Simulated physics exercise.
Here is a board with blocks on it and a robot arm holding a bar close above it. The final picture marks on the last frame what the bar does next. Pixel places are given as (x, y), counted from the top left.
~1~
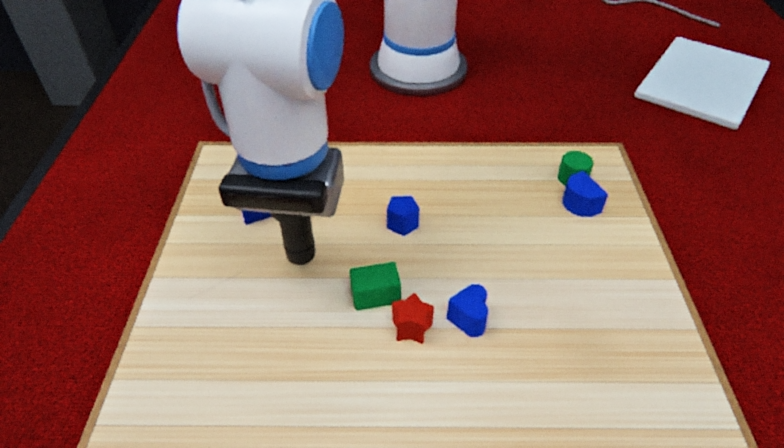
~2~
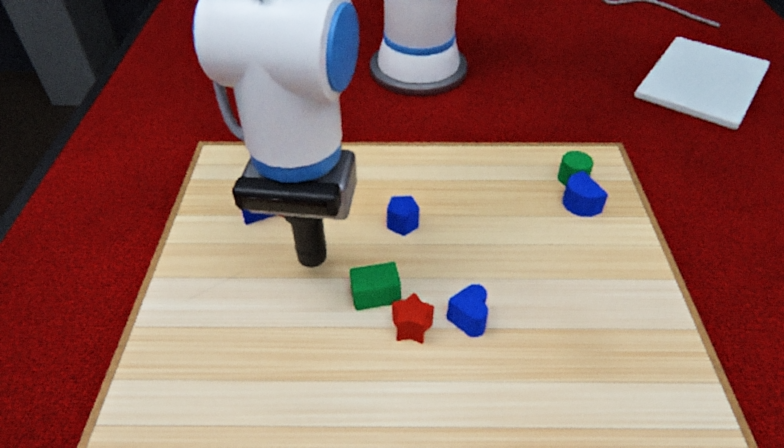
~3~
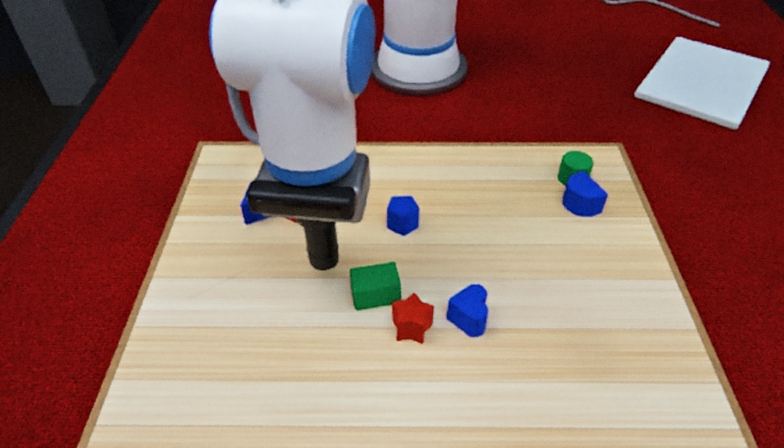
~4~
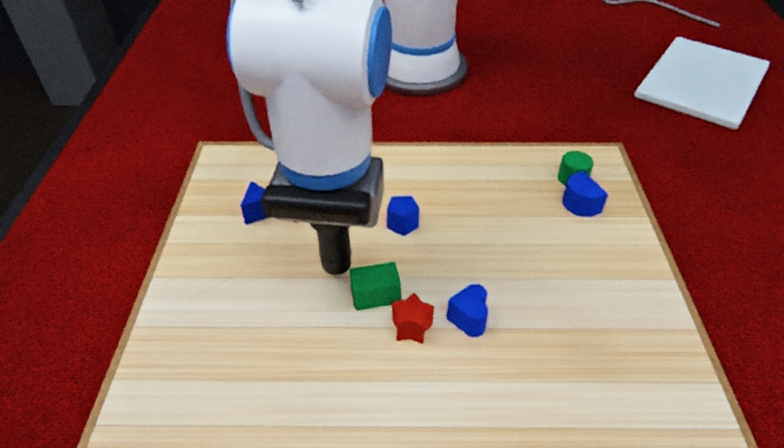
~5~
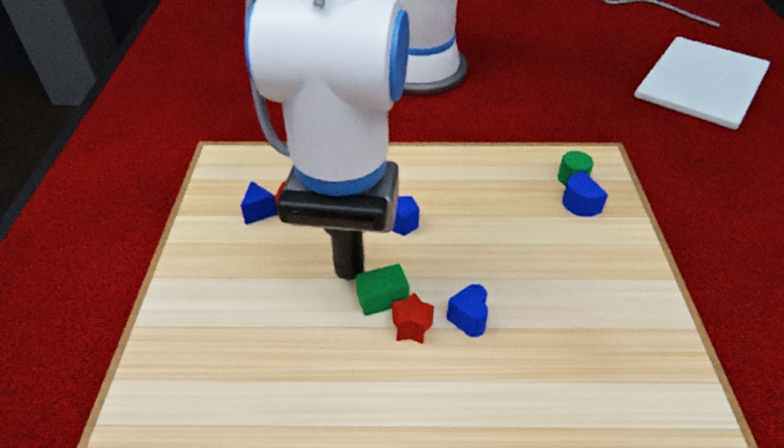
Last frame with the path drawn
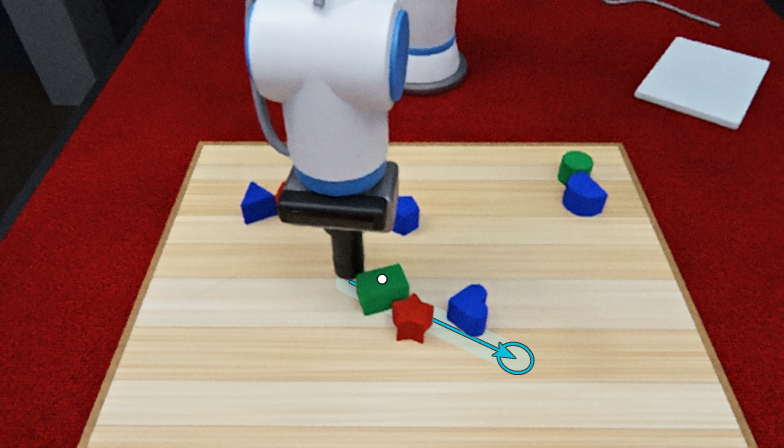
At first, a white robot arm holds a dark bar just above a wooden board, left of a green block, with a red star and several blue blocks nearby. The arm moves slowly right and slightly toward the viewer, then nudges the green block a little to the right.
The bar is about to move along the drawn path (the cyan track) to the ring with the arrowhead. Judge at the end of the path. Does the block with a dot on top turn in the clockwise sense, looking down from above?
The answer is yes.
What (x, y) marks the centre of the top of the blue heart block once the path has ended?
That would be at about pixel (499, 300).
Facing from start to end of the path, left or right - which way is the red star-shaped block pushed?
Sideways, to the right.
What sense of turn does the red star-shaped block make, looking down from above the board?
Spins clockwise.
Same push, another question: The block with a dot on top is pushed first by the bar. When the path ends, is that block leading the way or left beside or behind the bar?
As far as I can tell, the block with a dot on top has dropped away to the side or behind.
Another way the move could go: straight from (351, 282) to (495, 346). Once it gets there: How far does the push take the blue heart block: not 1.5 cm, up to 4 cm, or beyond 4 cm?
Between 1.5 and 4 cm.
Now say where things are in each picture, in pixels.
In the first picture, lower end of the bar at (301, 255), tops of blocks, green oblong at (375, 276), red star-shaped block at (412, 309), blue heart block at (472, 300).
In the second picture, bar at (312, 257), blocks as before.
In the third picture, bar at (324, 260), blocks as before.
In the fourth picture, bar at (337, 265), blocks as before.
In the fifth picture, bar at (350, 269), green oblong at (382, 279), red star-shaped block at (412, 309), blue heart block at (472, 300).
The drawn path runs straight from (351, 282) to (515, 358); the dot is on the green oblong.
On the path given first. One third of the way, bar at (402, 293); green oblong at (426, 307); red star-shaped block at (445, 333).
Two thirds of the way, bar at (459, 319); green oblong at (471, 340); red star-shaped block at (481, 373), turned 20° clockwise; blue heart block at (488, 299).
At the end, bar at (519, 346); green oblong at (499, 363), turned 45° clockwise; red star-shaped block at (486, 395), turned 55° clockwise; blue heart block at (499, 300), turned 25° anticlockwise.
